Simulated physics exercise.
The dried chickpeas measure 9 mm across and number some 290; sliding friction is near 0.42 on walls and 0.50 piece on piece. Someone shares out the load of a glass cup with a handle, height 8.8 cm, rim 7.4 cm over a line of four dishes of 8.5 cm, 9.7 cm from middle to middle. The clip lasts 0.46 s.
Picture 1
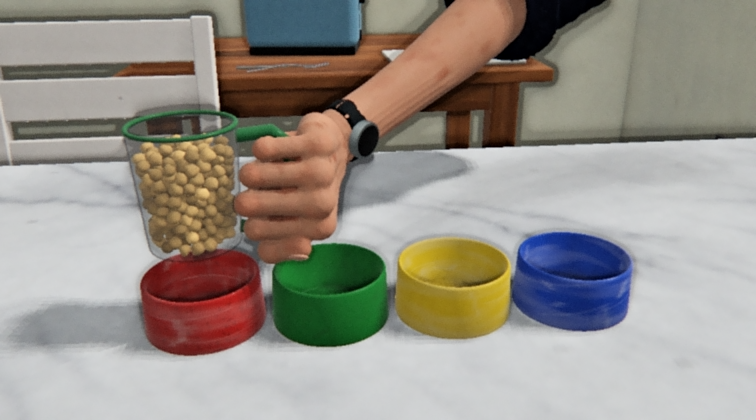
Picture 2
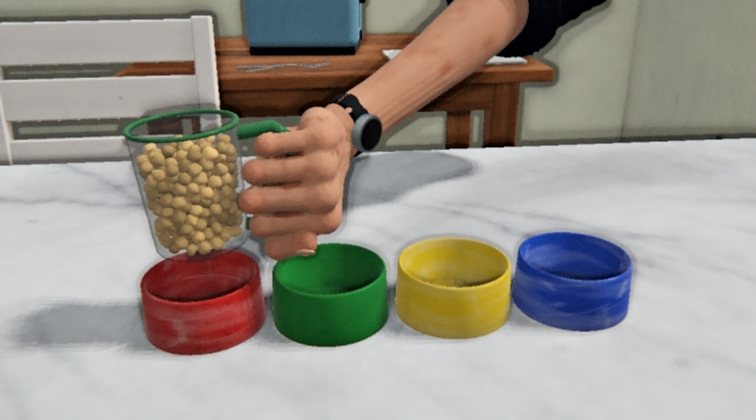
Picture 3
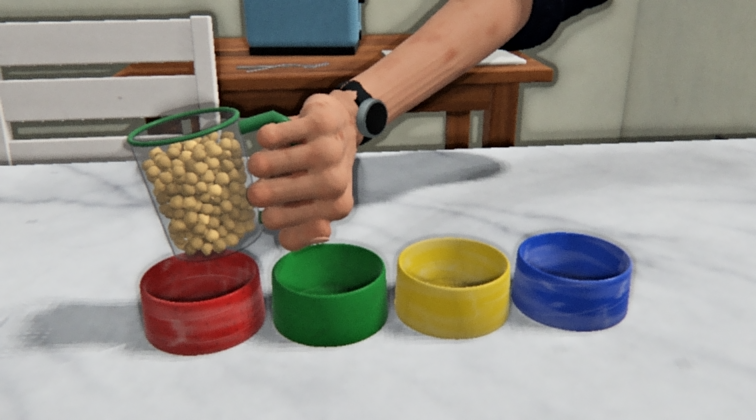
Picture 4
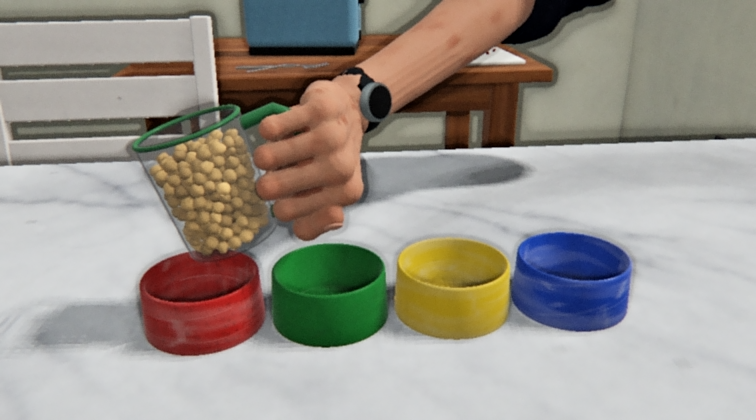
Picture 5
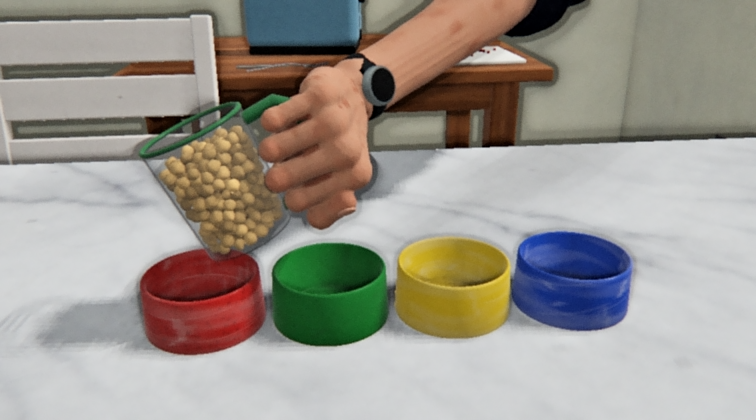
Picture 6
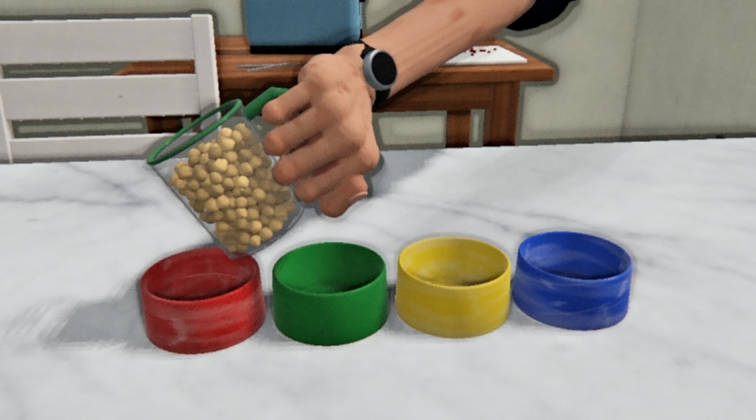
A hand steadily tilts a clear cup of chickpeas leftward above a red dish.
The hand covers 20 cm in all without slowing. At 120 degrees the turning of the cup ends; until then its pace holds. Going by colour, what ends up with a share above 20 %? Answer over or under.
Red under, blue under, green over, yellow under, counter under.
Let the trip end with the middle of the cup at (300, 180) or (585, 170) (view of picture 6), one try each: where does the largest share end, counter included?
The winner: Red, then green.
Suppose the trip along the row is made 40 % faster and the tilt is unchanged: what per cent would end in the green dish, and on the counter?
Then: Green 70; counter 20.
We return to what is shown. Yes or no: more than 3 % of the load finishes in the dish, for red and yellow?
Red yes, yellow no.
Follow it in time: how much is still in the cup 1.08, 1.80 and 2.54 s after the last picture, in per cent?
In turn: 80, 0, 0.
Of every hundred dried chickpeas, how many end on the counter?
Roughly 15 per cent.
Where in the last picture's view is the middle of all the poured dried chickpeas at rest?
Around (318, 291).
Then, 1.08 s after the last picture, tilt 108 degrees; cup holds 80 %, red 5 %, green 5 %.
Then, 1.80 s after the last picture, tilt 120 degrees; cup holds 0 %, red 10 %, green 75 %.
Then, 2.54 s after the last picture, tilt 120 degrees; cup holds 0 %, red 10 %, green 75 %.
In the end, red 10 %, blue 0 %, green 75 %, yellow 0 %, counter 15 %.
